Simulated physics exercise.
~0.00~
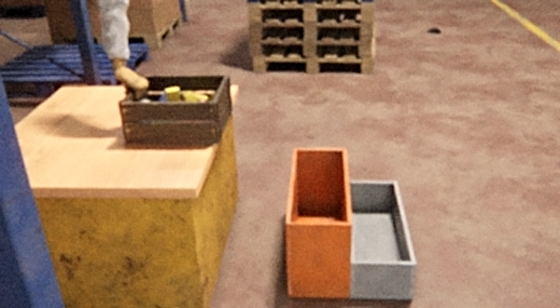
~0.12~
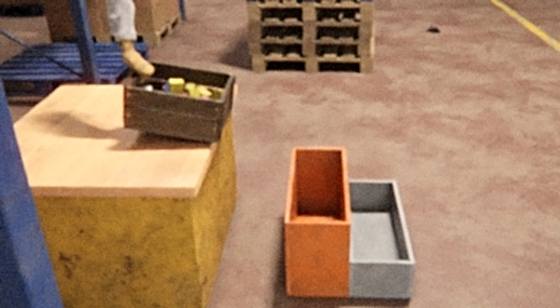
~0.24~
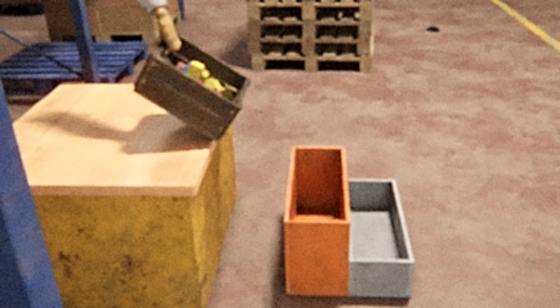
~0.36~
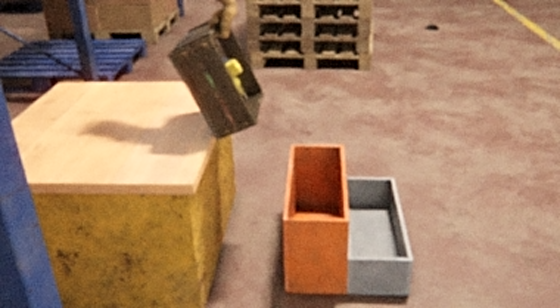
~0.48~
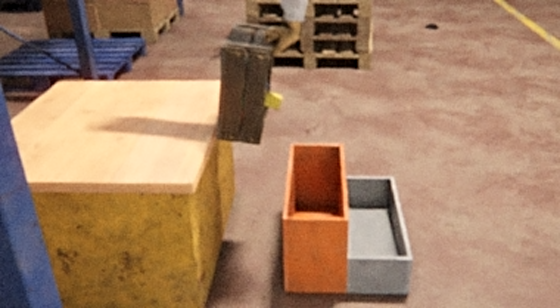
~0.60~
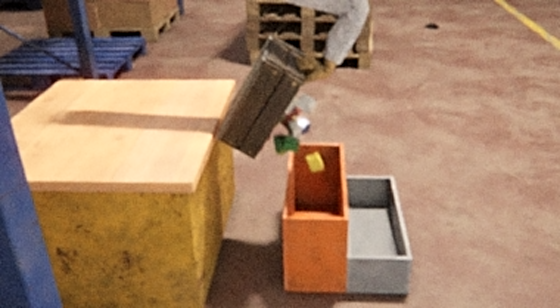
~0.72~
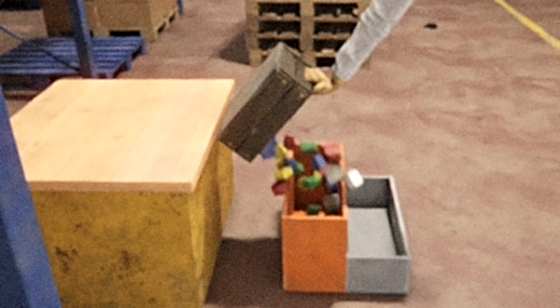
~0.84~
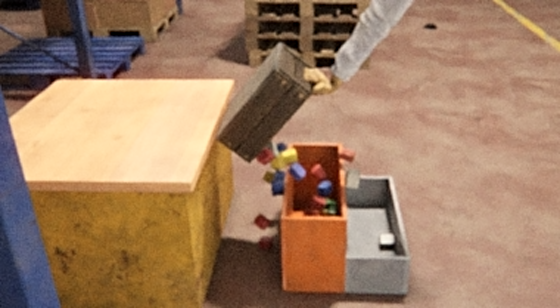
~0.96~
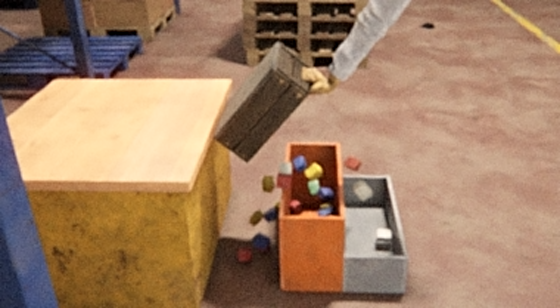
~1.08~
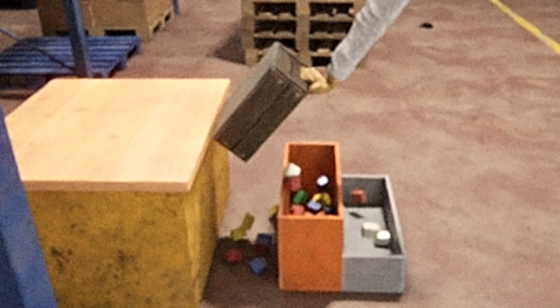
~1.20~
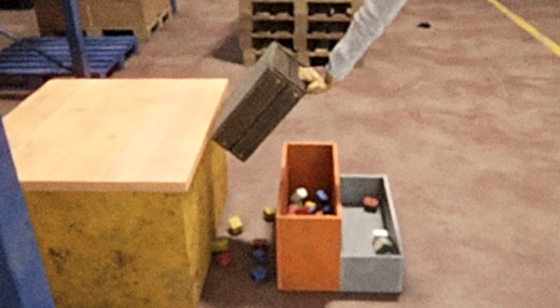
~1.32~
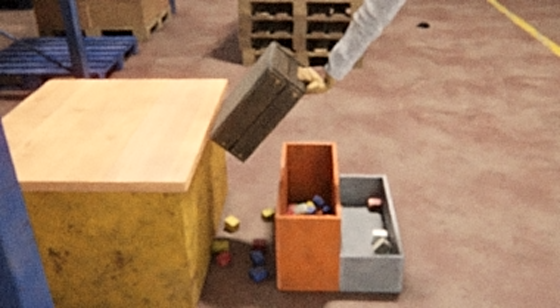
Warehouse floor, a gloved hand tipping toy bricks from a dark crate into an orange tub, some landing in grey trough and on ground.
